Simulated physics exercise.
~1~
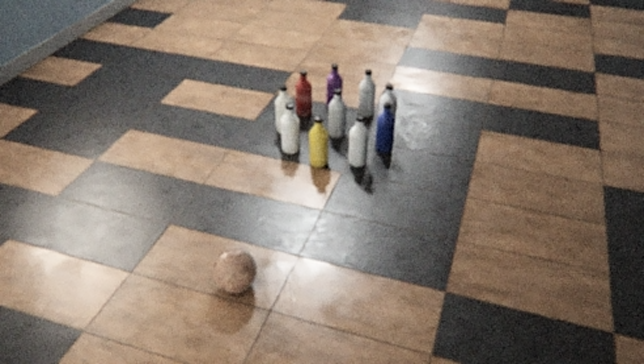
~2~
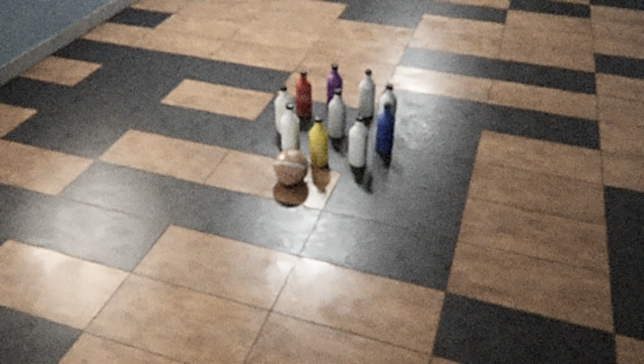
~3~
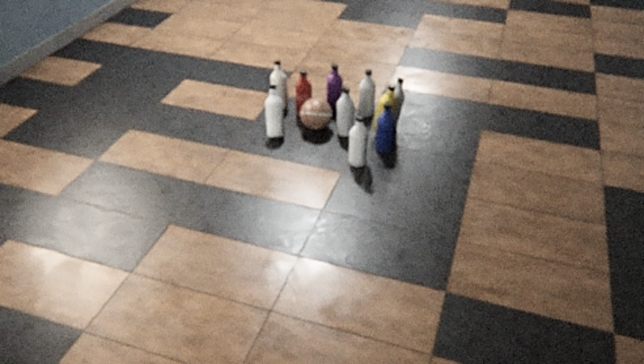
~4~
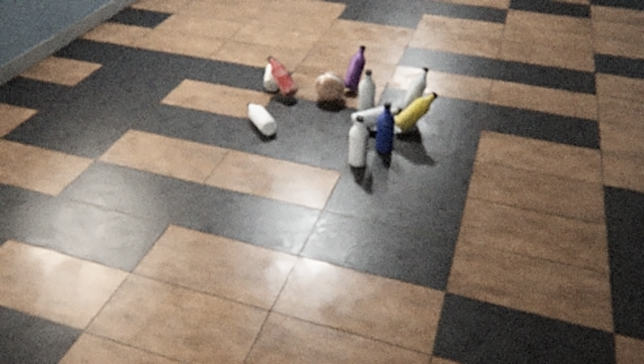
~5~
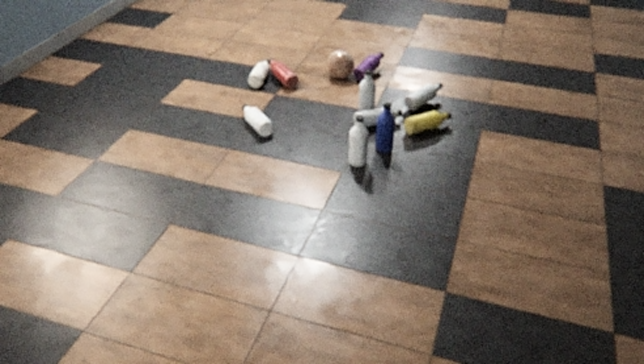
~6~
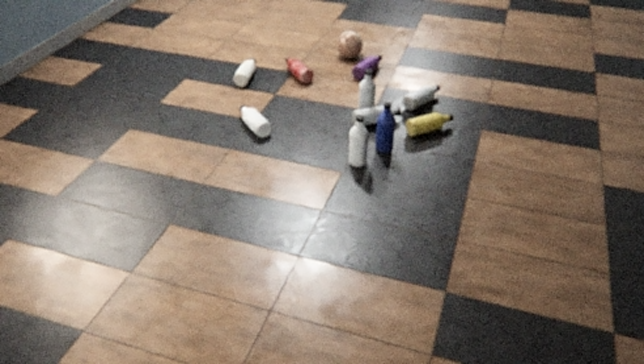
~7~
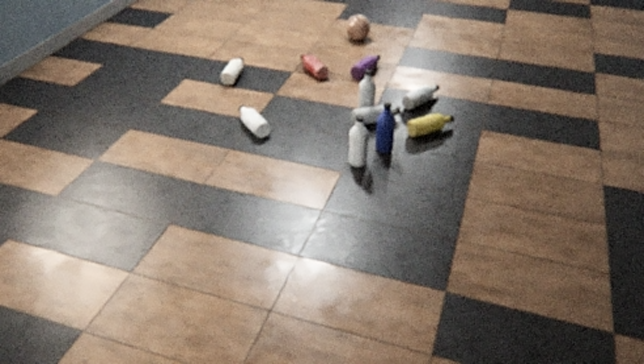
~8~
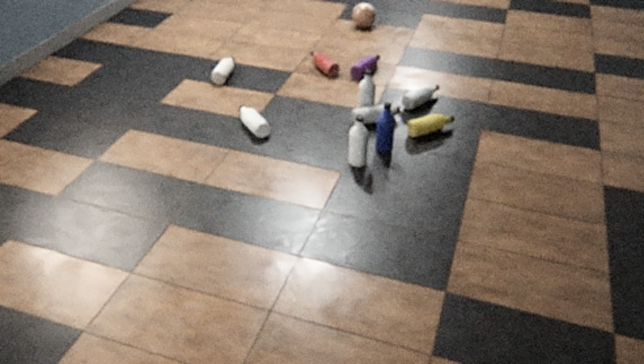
The video shows a brownish ball rolling across a tiled floor into a cluster of colored and white bottles, knocking over most of them, including the yellow, red and purple ones, then rolling away toward the top while the blue bottle and a couple of pale ones remain standing.
